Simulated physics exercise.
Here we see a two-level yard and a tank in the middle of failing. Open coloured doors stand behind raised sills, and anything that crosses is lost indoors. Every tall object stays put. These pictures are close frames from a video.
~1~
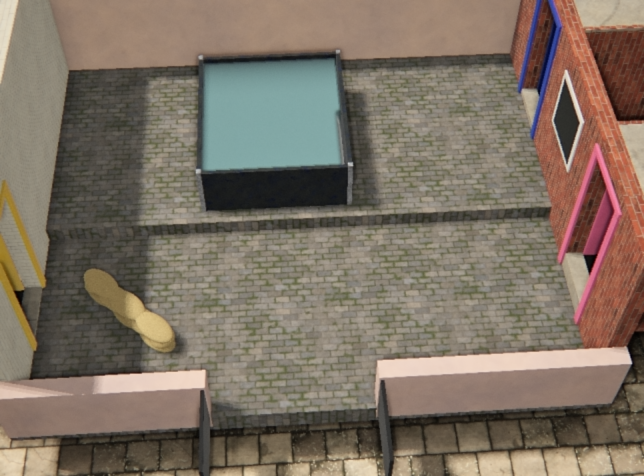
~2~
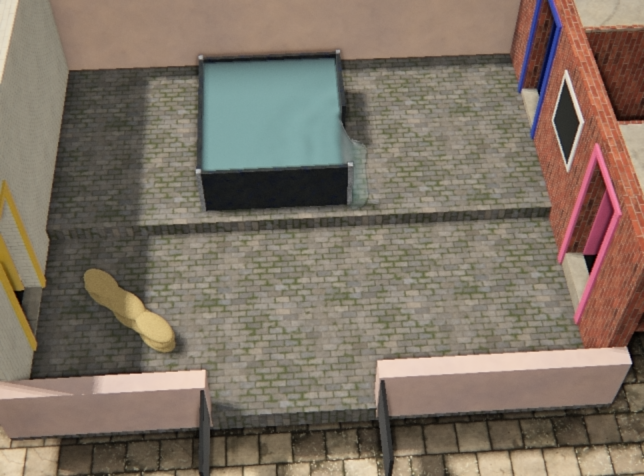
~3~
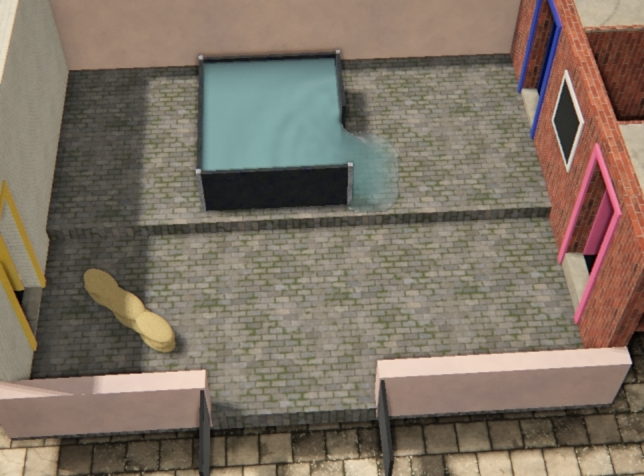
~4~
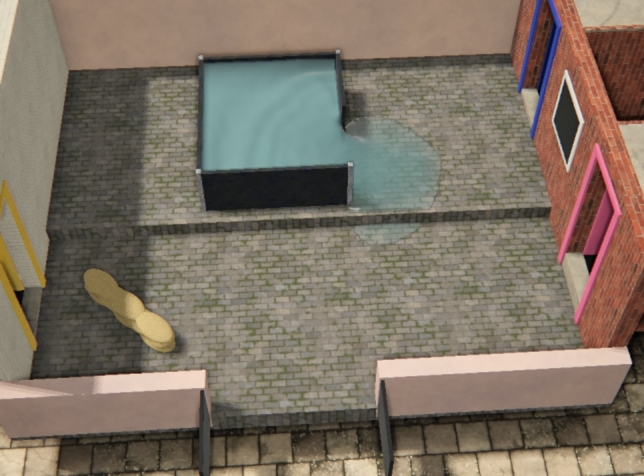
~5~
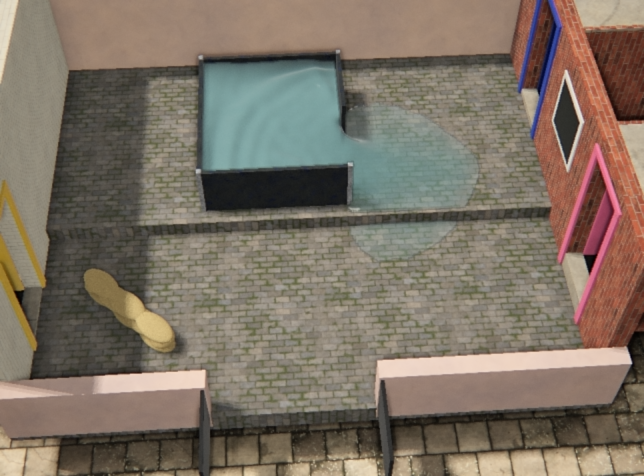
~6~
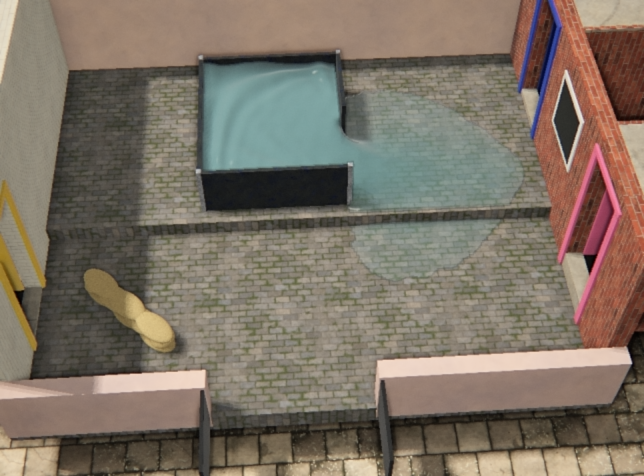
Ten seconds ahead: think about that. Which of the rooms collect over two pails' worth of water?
The blue door collects over two pails; the pink door collects two pails or less; the yellow door collects over two pails.
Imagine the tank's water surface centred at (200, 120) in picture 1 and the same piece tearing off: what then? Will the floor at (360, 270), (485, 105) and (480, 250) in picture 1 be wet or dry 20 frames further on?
In that order: Awash, flooded, under water.
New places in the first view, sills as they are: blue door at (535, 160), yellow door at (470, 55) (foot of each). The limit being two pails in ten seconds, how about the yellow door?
The yellow door overflows.
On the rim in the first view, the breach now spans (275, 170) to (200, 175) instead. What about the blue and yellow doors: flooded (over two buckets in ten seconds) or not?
Blue remains within limit and yellow tops the threshold.
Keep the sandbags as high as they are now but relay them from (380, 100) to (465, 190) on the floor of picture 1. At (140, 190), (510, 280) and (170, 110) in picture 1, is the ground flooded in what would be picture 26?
Readings in sequence: Unflooded / wet through / unflooded.
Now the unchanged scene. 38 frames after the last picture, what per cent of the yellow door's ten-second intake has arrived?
Roughly 0 percent.
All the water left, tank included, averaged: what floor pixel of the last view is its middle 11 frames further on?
Close to (361, 172), I reckon.
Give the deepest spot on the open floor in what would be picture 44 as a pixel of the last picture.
Roughly (586, 379).
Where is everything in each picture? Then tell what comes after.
Still water in the water tank at (272, 113), in the first frame.
The front is at (356, 203), out from the gap at (344, 161), in the second frame.
Water pours out at (344, 162) and has run to (382, 209), in the third frame.
Water pours out at (344, 163) and has run to (434, 157), in the fourth frame.
The front is at (470, 158), out from the gap at (344, 162), in the fifth frame.
The front is at (518, 177), out from the gap at (344, 162), in the sixth frame.
A moment on, water covers 25 % of the floor; the blue door under two buckets in, the pink door wet at the sill, nothing in, the yellow door not reached.
Next, water covers 35 % of the floor; the blue door over two buckets in, the pink door wet at the sill, nothing in, the yellow door not reached.
Then, water covers 45 % of the floor; the blue door far over two buckets in, the pink door wet at the sill, nothing in, the yellow door not reached.
Later, water covers 80 % of the floor; the blue door far over two buckets in, the pink door wet at the sill, nothing in, the yellow door not reached.
In the end, water covers 90 % of the floor; the blue door far over two buckets in, the pink door wet at the sill, nothing in, the yellow door over two buckets in.
